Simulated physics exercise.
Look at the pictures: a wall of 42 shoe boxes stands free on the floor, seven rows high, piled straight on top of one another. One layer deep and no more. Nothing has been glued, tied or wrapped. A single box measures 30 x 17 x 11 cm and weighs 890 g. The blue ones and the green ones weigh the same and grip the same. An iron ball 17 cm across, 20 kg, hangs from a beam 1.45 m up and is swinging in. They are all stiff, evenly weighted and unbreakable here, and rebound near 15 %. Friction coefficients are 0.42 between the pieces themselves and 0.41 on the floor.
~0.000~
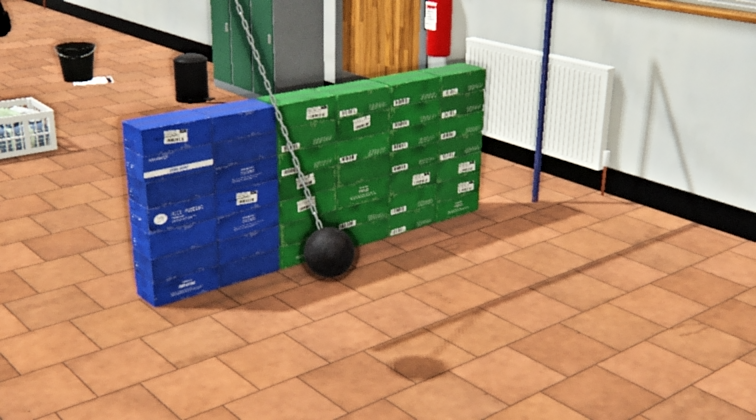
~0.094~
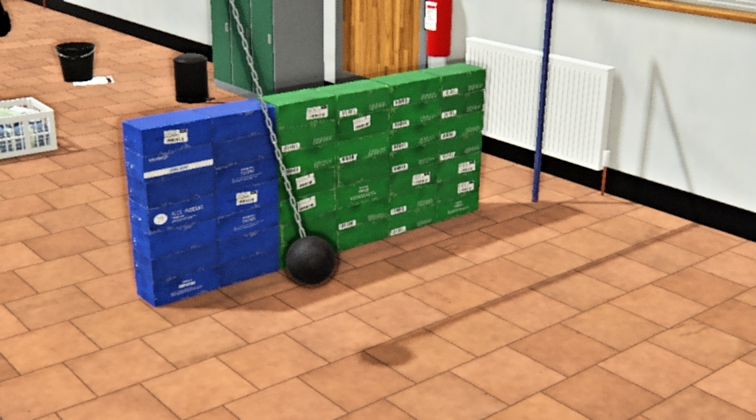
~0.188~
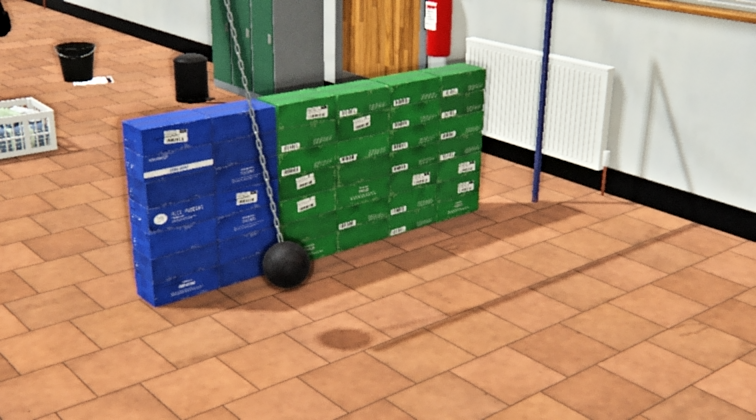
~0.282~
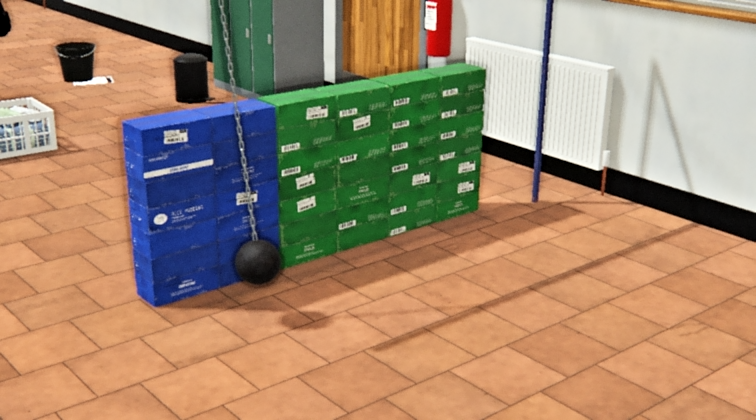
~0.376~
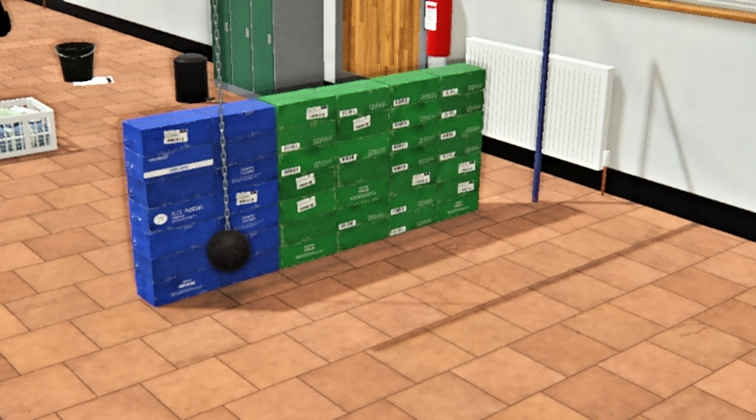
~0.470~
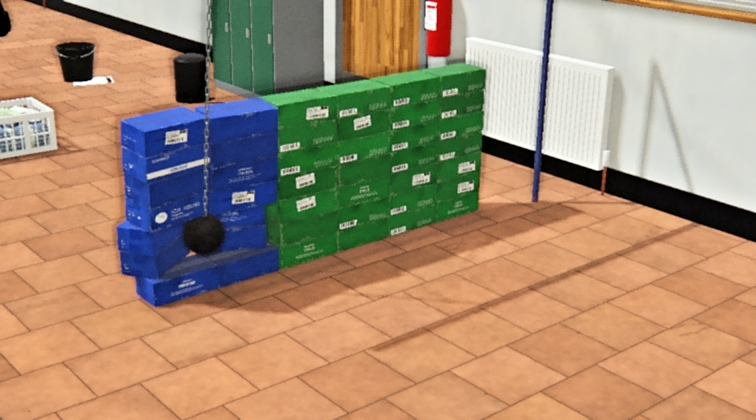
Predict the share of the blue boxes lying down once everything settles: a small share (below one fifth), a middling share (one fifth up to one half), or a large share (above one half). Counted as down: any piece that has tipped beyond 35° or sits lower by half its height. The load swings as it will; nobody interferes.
A large share.
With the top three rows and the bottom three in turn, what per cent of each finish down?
That's 30% up top and 20% at the bottom.
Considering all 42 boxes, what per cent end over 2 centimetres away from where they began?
Answer: 30 %.
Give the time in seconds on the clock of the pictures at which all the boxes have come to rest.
It all settles by about 2.0 s.
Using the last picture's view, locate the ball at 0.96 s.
(142, 167) or so.
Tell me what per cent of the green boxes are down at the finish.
For green, 0 per cent end down.
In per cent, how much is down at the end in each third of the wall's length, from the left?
From the left: 80, then 0, then 0 percent.
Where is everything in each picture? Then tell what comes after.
In the first frame (we follow the side turned to the camera), ball (328, 250) line 35° before plumb; top blue box (245, 124); top green box (308, 112); no piece has moved.
In the second frame, ball (310, 260) line 29° before plumb; top blue box (245, 124).
In the third frame, ball (286, 267) line 21° before plumb; top blue box (245, 124).
In the fourth frame, ball (258, 267) line 12° before plumb; top blue box (245, 124).
In the fifth frame, ball (228, 258) line 1° before plumb; top blue box (245, 124).
In the sixth frame, ball (202, 244) line 8° past plumb; top blue box (246, 126) tipped 4°; top green box (308, 112); steepest lean 5°, the box at (178, 137); 14 stirred so far.
Around 0.62 s, line 19° past plumb; none of the 14 blue boxes down (0 of 42 in all colours); top blue box tipped 9°; top green box displaced 11 mm.
Around 0.96 s, line 32° past plumb; 5 of the 14 blue boxes down (5 of 42 in all colours); top blue box tipped 40°, 10 cm lower; top green box displaced 10 mm.
Around 1.26 s, line 23° past plumb; 10 of the 14 blue boxes down (10 of 42 in all colours); top blue box tipped 34°, 29 cm lower; top green box displaced 11 mm.
Around 1.64 s, line 3° before plumb; 11 of the 14 blue boxes down (11 of 42 in all colours); top blue box tipped 9°, 52 cm lower; top green box displaced 11 mm.
Finally (2.4 s), line 21° before plumb; 11 of the 14 blue boxes down (11 of 42 in all colours); top blue box 63 cm lower; top green box displaced 11 mm. That is 79 per cent. Seen by the last camera, middles, top blue box near (114, 325), top green box near (299, 108).
